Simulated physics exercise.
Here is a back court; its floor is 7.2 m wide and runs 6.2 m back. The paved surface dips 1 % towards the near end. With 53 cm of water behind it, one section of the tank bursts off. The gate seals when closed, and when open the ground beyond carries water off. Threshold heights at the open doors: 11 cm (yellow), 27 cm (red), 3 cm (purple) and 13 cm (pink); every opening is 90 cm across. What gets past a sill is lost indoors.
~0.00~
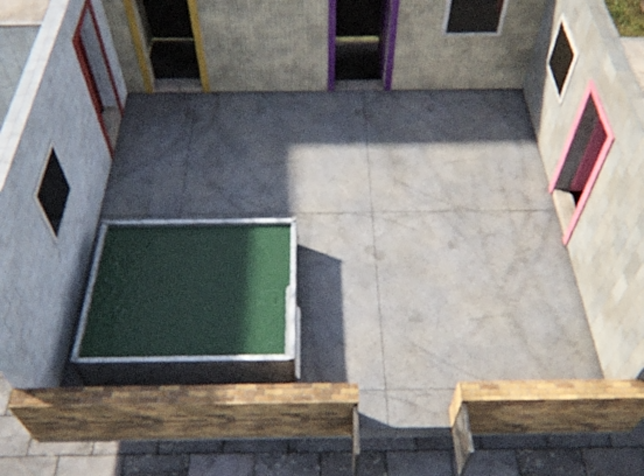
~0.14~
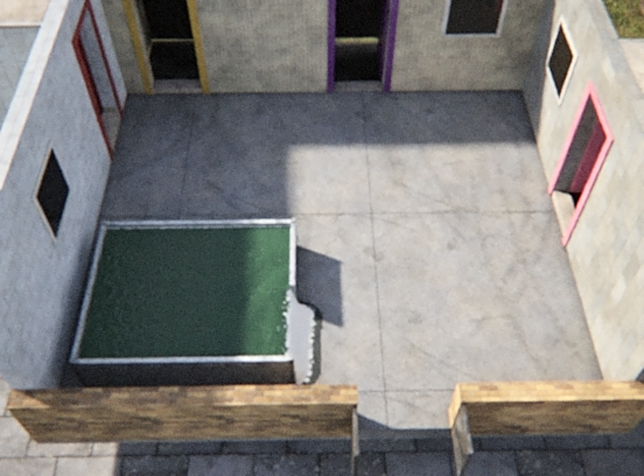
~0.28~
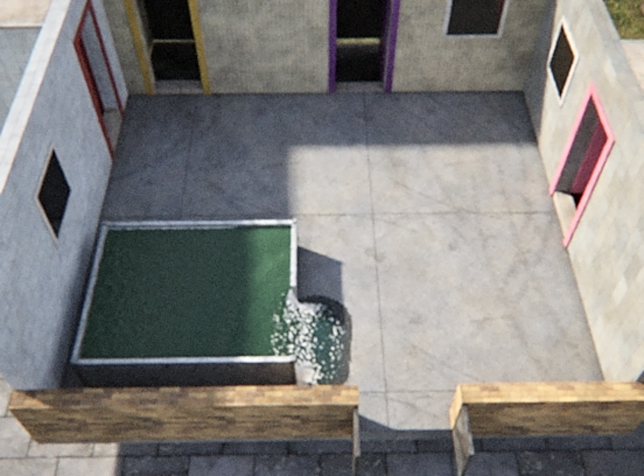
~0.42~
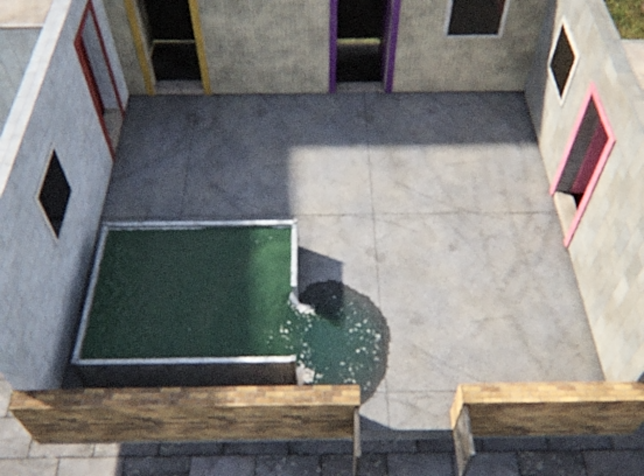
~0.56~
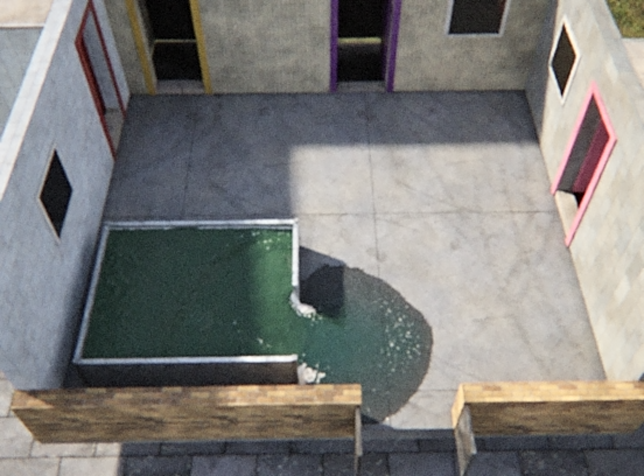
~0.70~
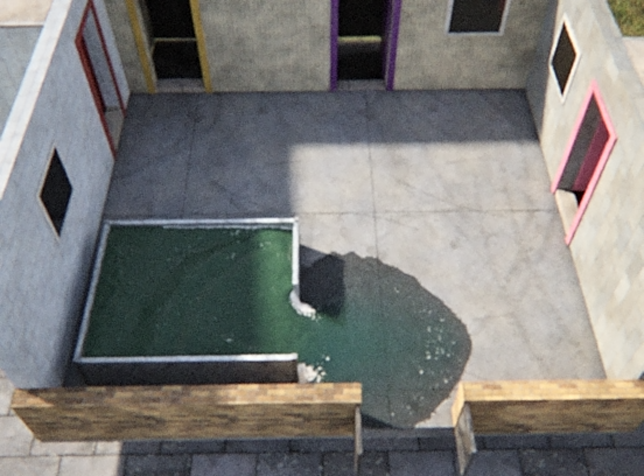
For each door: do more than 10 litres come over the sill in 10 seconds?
The water let in: At the yellow door it does not reach the limit; at the red door it does not reach the limit; at the purple door it passes the limit; at the pink door it keeps below the limit.
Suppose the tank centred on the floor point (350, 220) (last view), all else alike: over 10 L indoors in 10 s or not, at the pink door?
Then: Pink over.
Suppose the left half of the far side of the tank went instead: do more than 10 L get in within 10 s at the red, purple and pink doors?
Against that limit: Red under, purple past it, pink not over.
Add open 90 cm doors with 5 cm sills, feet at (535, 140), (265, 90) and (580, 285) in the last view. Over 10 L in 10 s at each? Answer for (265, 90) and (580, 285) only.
In turn: Not over, over.
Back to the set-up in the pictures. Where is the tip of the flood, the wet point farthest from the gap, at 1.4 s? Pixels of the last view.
Near (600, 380).
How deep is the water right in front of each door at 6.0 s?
In cm: Yellow 0, red 0, purple 6, pink 8.
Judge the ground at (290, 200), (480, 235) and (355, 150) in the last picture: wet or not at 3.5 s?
In turn: Not reached, flooded, dry.
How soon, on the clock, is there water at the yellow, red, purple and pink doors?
Arrival: Yellow 8.0 s, red 9.0 s, purple 5.5 s, pink 2.4 s.
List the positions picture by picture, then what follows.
In the first frame, the tank at (193, 288) is whole and still, 53 cm deep.
In the second frame, water pours out at (291, 335) and has run 0.6 m, to (308, 381); typically 8 cm deep outside, 53 cm at the tank's back.
In the third frame, water pours out at (292, 337) and has run 0.8 m, to (341, 377); typically 9 cm deep outside, 53 cm at the tank's back.
In the fourth frame, water pours out at (292, 338) and has run 1.3 m, to (378, 318); typically 7 cm deep outside, 53 cm at the tank's back.
In the fifth frame, the front is at (424, 332), 1.8 m from the gap at (294, 337); 2.9 m2 of floor is under water; 53 cm left at the back of the tank.
In the sixth frame, water pours out at (294, 336) and has run 2.3 m, to (463, 354); typically 4 cm deep outside, 53 cm at the tank's back.
After 1.4 s water covers 20 % of the floor and is deepest (32 cm) near (311, 360); yellow door not reached, red door not reached, purple door not reached, pink door not reached.
After 2.2 s water covers 30 % of the floor and is deepest (34 cm) near (589, 393); yellow door not reached, red door not reached, purple door not reached, pink door not reached.
After 3.5 s water covers 35 % of the floor and is deepest (30 cm) near (603, 393); yellow door not reached, red door not reached, purple door not reached, pink door 14 cm at the sill, 0 L in.
After 6.0 s water covers 60 % of the floor and is deepest (18 cm) near (480, 408); yellow door not reached, red door not reached, purple door 6 cm at the sill, 0 L in, pink door 8 cm at the sill, 1 L in.
After 10.0 s water covers 90 % of the floor and is deepest (11 cm) near (565, 407); yellow door 2 cm at the sill, 0 L in, red door 7 cm at the sill, 0 L in, purple door 5 cm at the sill, 21 L in, pink door 6 cm at the sill, 1 L in.
